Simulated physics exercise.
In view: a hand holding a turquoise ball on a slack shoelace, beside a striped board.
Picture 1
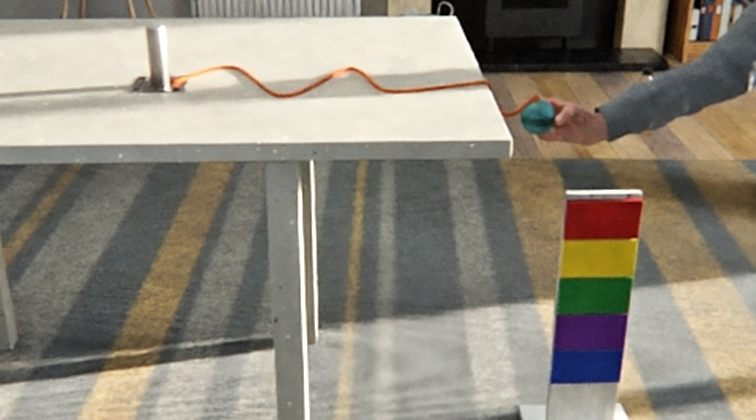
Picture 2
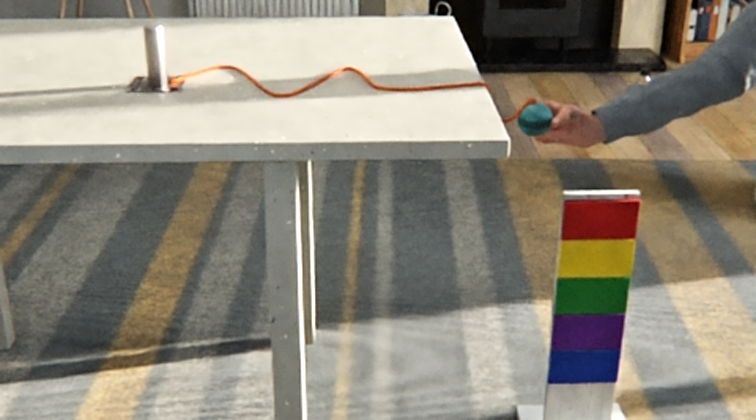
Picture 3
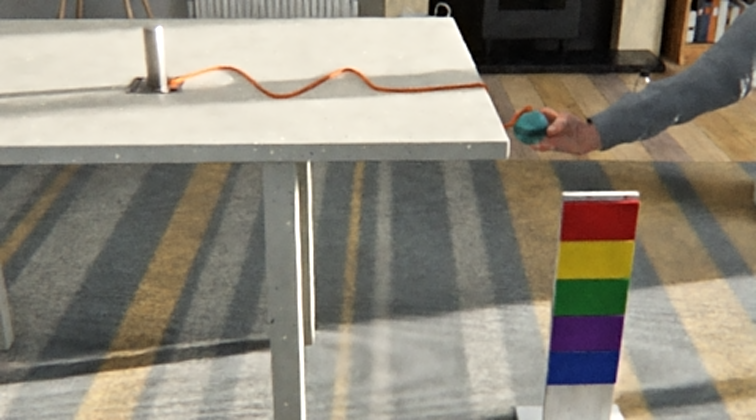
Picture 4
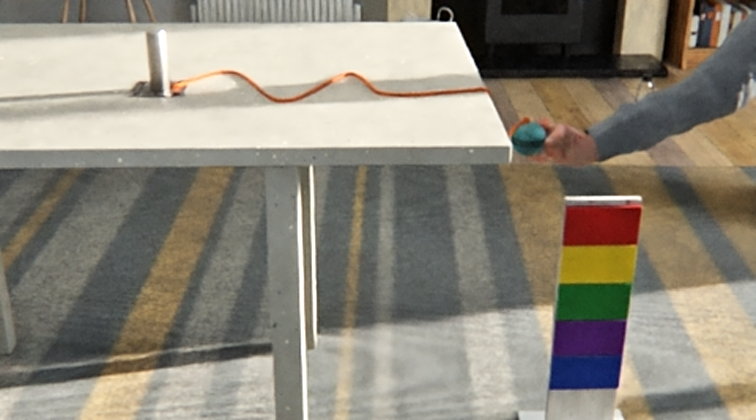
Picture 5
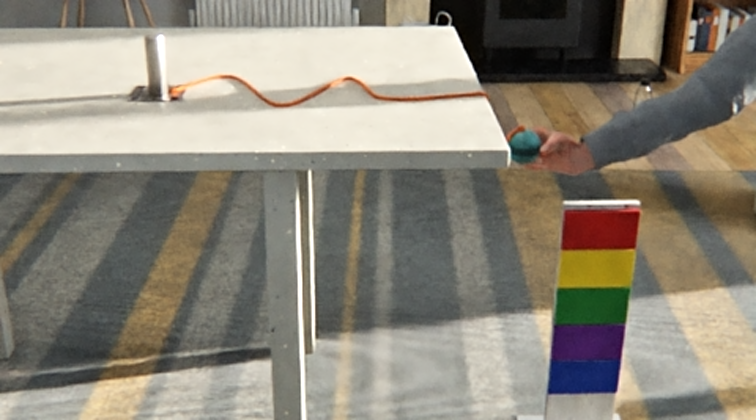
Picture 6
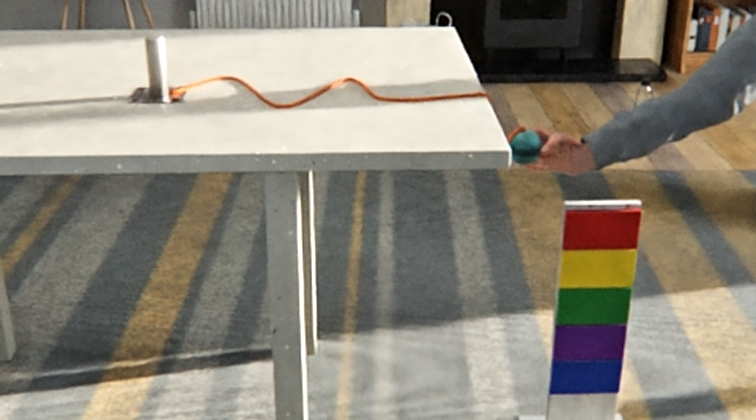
Hand holding a turquoise ball on a slack orange cord, lowering it slightly leftward beside a table edge above a striped board.
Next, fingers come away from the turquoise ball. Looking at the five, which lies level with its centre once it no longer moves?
The purple one lies level with its centre.
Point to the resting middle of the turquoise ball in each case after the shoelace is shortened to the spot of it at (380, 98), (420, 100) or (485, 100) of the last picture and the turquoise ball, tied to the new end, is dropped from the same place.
The pixels come out at around (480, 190), (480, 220) and (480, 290), one per try.
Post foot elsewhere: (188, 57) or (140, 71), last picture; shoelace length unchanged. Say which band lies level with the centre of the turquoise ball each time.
Trial 1 - purple; trial 2 - green.
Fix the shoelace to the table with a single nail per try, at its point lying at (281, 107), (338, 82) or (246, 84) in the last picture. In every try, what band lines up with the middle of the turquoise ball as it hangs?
Each in turn comes out as yellow, red, green.
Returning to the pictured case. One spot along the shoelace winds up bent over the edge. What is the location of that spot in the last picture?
You'll find it close to (347, 79).
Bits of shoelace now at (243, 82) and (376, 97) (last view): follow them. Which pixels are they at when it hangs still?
They end up at (274, 93) and (482, 163).
Soon after, ball near (511, 314); level with green.
After that, ball near (450, 335); level with purple.
And then, ball near (476, 347); level with purple.
In the end, ball near (471, 348); level with purple. Its middle rests at the purple band.
